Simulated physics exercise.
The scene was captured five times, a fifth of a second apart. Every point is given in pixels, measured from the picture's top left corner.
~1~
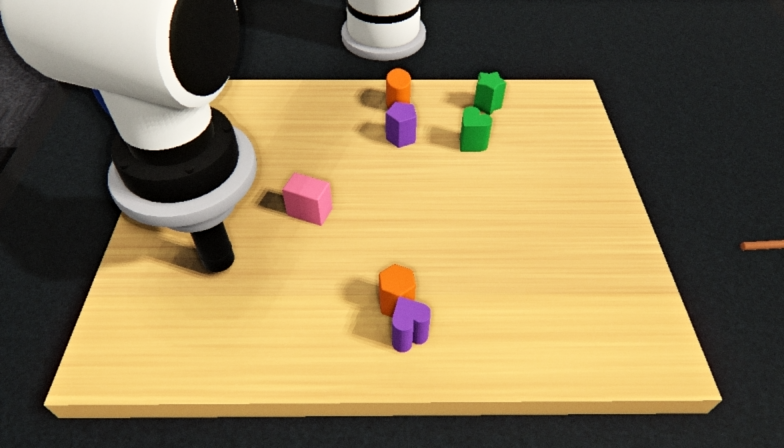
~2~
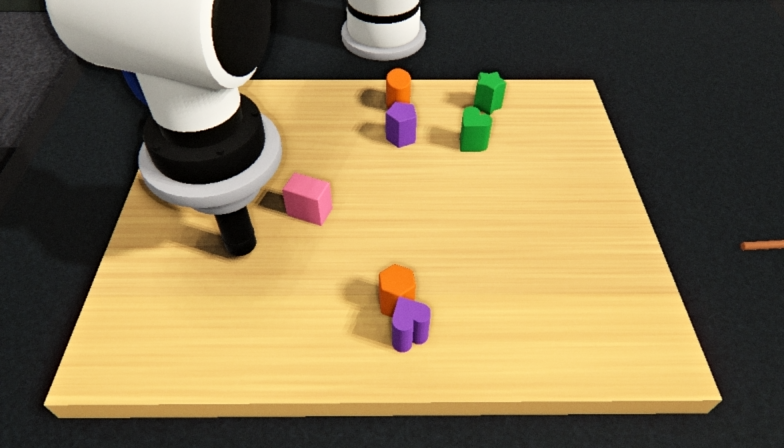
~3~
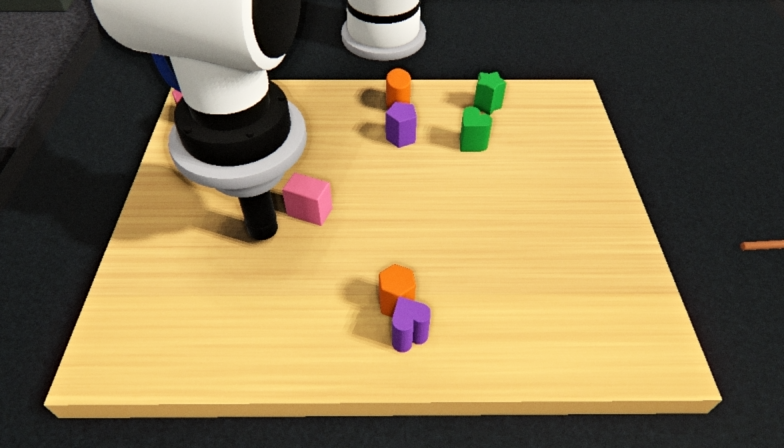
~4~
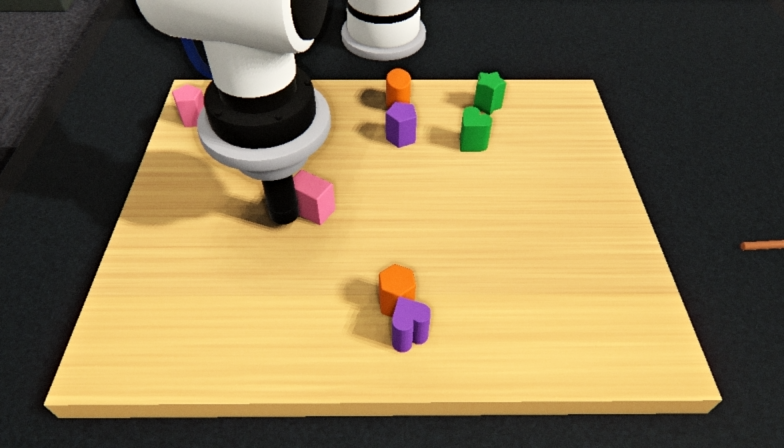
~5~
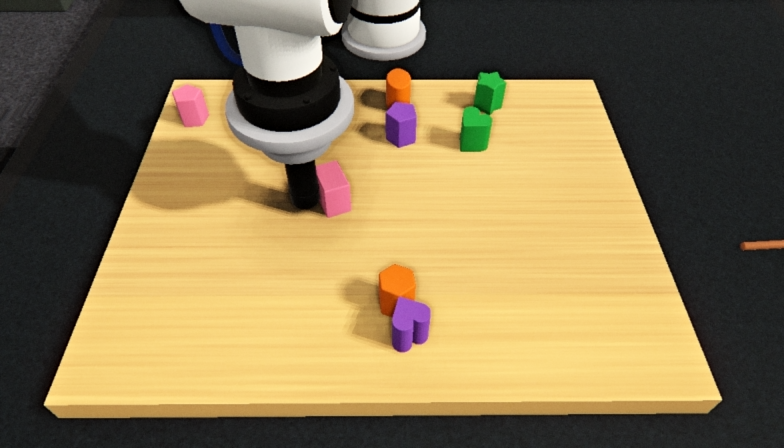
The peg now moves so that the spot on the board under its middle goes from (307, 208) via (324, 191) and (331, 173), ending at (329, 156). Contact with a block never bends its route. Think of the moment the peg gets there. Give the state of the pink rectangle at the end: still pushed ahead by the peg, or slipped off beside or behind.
Beside or behind it.
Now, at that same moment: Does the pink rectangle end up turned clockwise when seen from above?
Final answer: Yes.
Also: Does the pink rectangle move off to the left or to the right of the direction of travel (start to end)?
It shifts to the right.
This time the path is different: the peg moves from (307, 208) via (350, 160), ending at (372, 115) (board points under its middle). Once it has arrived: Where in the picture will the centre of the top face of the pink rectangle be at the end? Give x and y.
The answer is (352, 167).
On the path given first. Halfway along, peg at (328, 174); pink rectangle at (349, 167), turned 45° clockwise.
At the end, peg at (328, 148); pink rectangle at (349, 167), turned 45° clockwise.
